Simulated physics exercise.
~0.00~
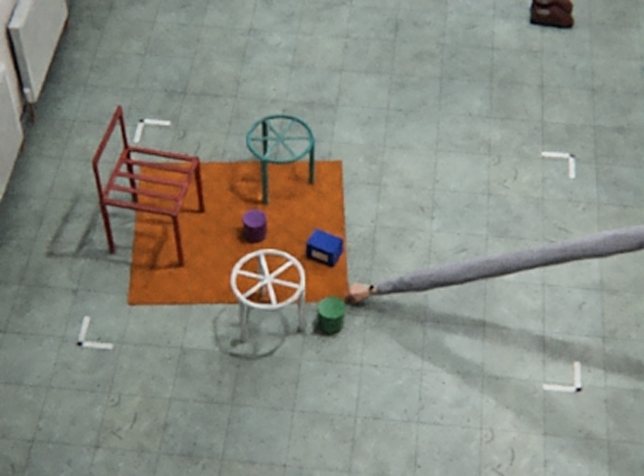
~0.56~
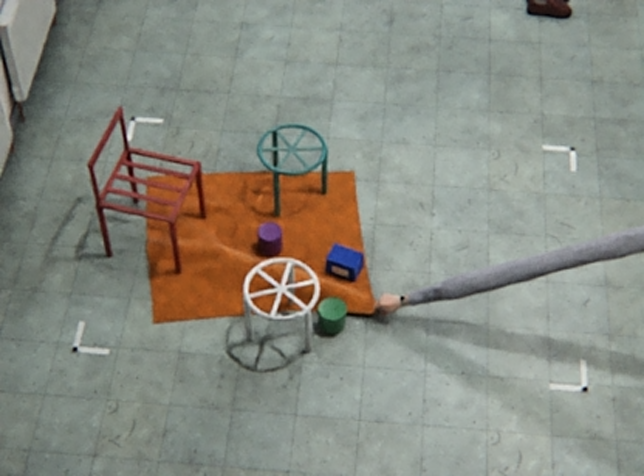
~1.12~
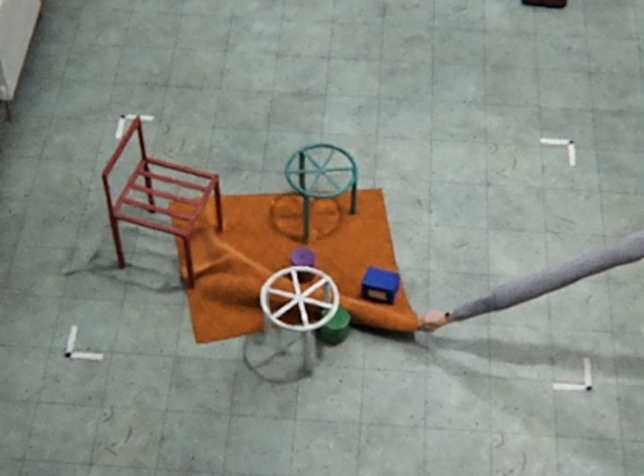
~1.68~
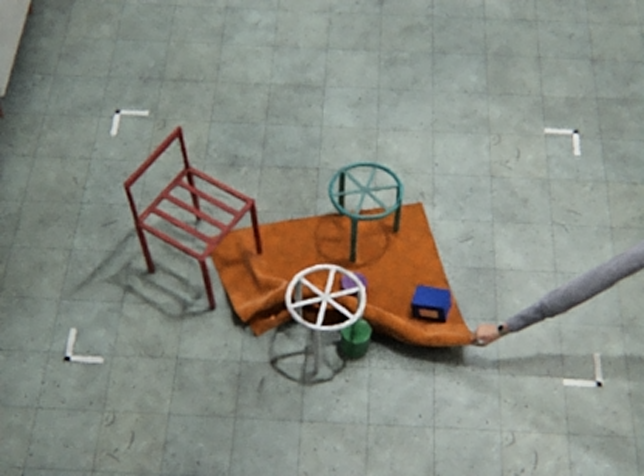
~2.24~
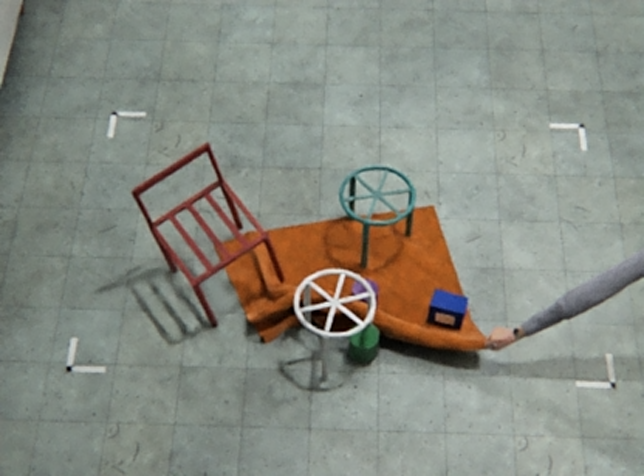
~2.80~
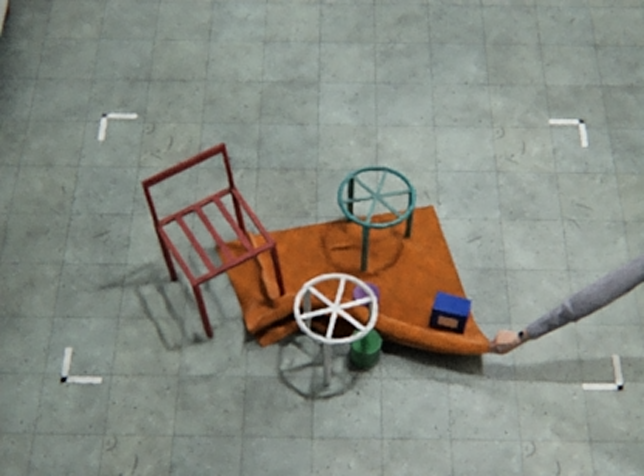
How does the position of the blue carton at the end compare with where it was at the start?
The blue carton ends up well to the right of where it began and somewhat closer to the bottom of the view. It is still on the orange sheet, near the hand.
